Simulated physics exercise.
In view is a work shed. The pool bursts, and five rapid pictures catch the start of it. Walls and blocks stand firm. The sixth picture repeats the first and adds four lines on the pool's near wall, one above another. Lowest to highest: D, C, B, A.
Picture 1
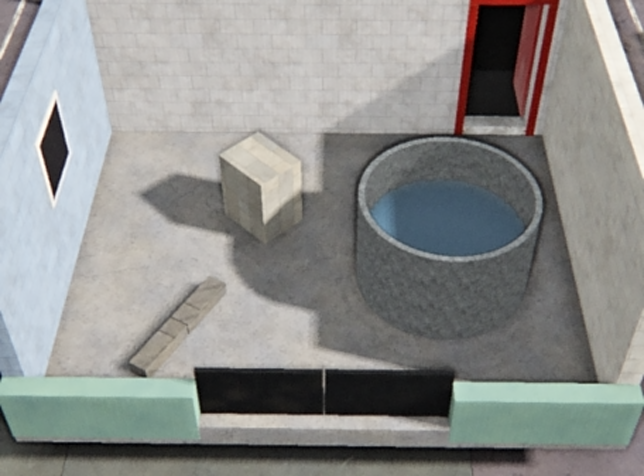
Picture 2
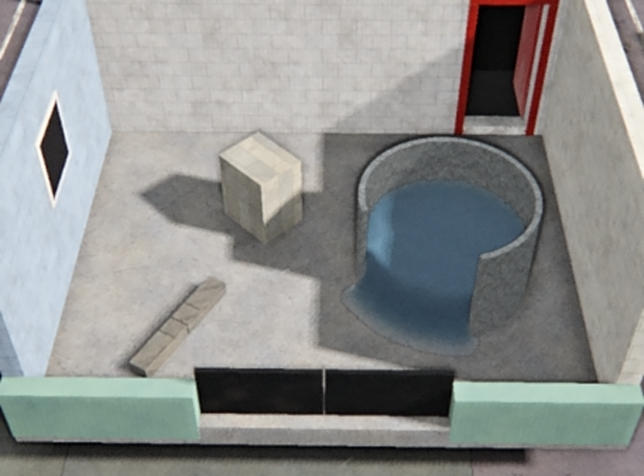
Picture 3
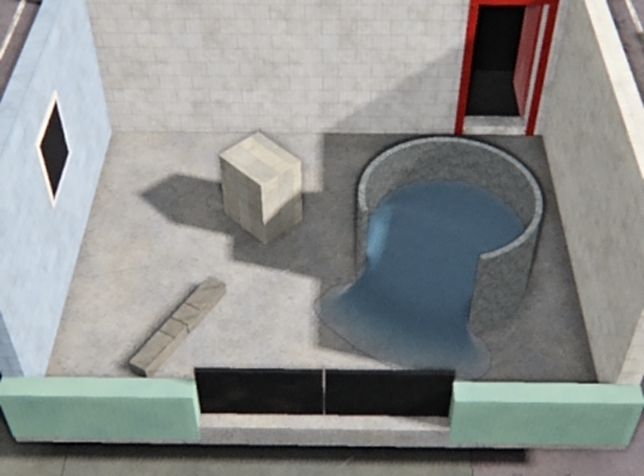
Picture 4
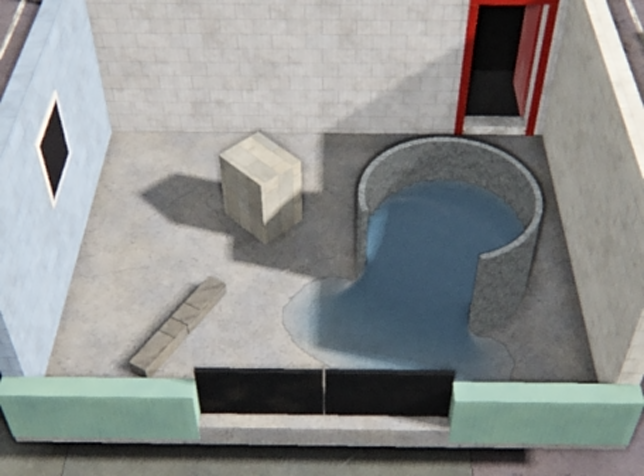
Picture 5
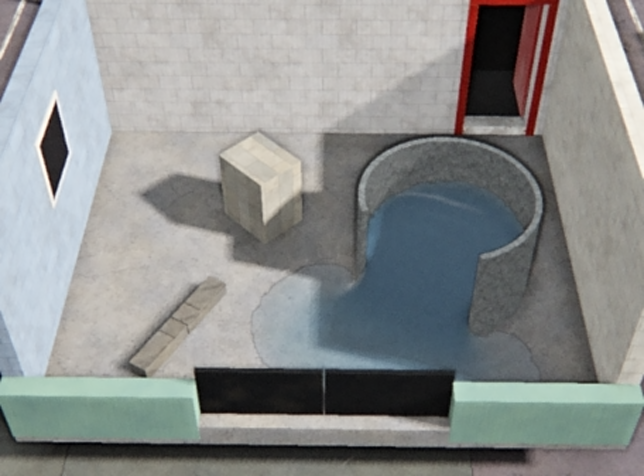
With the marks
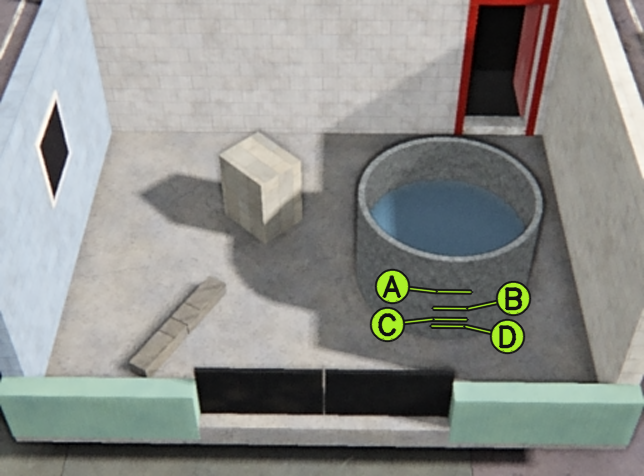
In the video, water rests in a round stone pool inside a walled work shed with a red doorway, then pours through an opening in the pool's front side and spreads across the floor toward the left and right.
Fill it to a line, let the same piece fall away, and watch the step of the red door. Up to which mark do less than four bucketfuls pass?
I would pick mark A.
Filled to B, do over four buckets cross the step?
No, that is safe.
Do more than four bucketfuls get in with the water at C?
No, not at all.
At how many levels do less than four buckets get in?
All of the four.
In lime, A at (453, 291); B at (450, 308); C at (449, 319); D at (448, 326); from the bottom up D, C, B, A.
If A is chosen, a bucket or two gets in.
If B is chosen, nothing gets over.
If C is chosen, nothing gets over.
If D is chosen, nothing gets over.
